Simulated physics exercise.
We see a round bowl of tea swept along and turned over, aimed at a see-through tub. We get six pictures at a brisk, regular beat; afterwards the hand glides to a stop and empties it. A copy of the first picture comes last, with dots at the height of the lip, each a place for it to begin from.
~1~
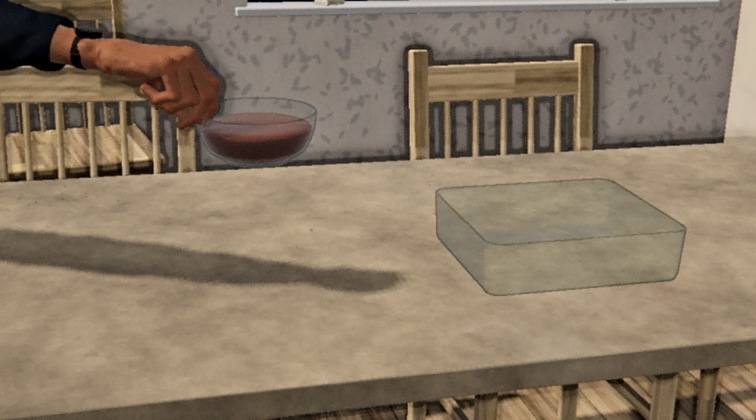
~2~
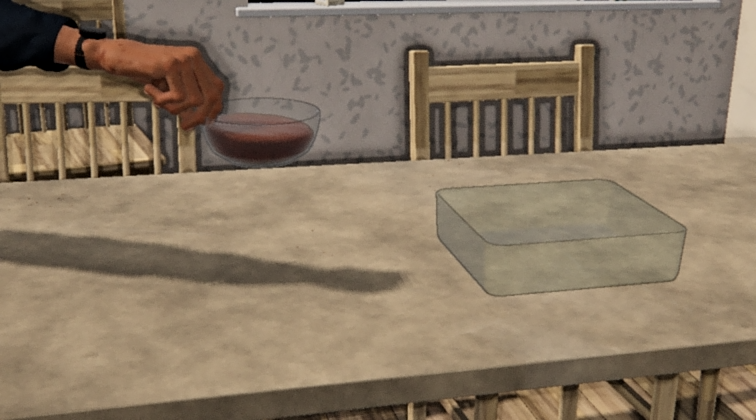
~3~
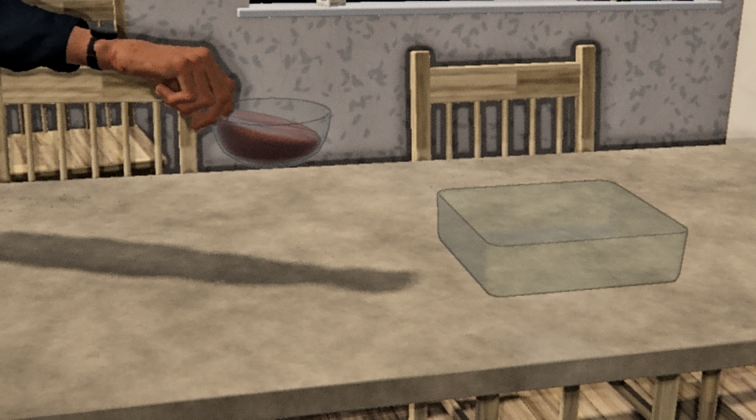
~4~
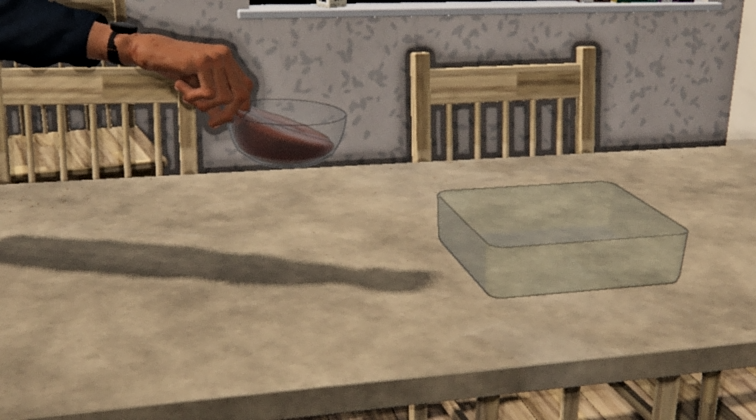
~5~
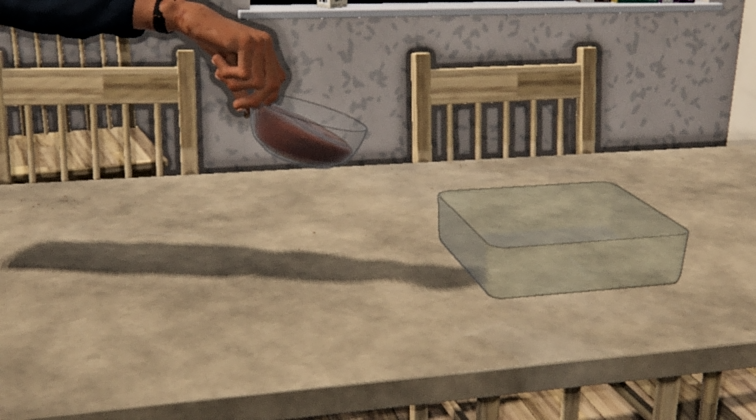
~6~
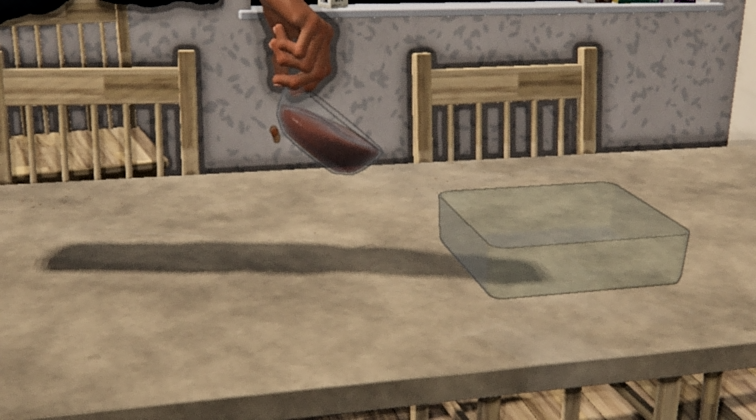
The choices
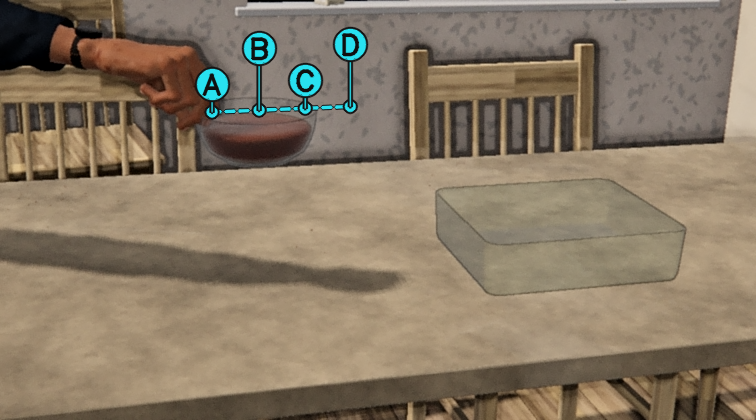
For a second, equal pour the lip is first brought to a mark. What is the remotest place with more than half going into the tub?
Place D.
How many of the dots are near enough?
One.
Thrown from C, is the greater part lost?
Yes, it does.
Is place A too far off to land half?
Yes, it does.
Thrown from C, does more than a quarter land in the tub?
No, it does not.
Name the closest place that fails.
That would be C.
In cyan, A at (212, 112); B at (259, 110); C at (305, 108); D at (350, 106).
If A is chosen, about 0 % lands in the tub, 100 % falls short.
If B is chosen, about 0 % lands in the tub, 100 % falls short.
If C is chosen, about 12 % lands in the tub, 84 % falls short and 3 % goes beside or beyond.
If D is chosen, about 66 % lands in the tub, 15 % falls short and 19 % goes beside or beyond.
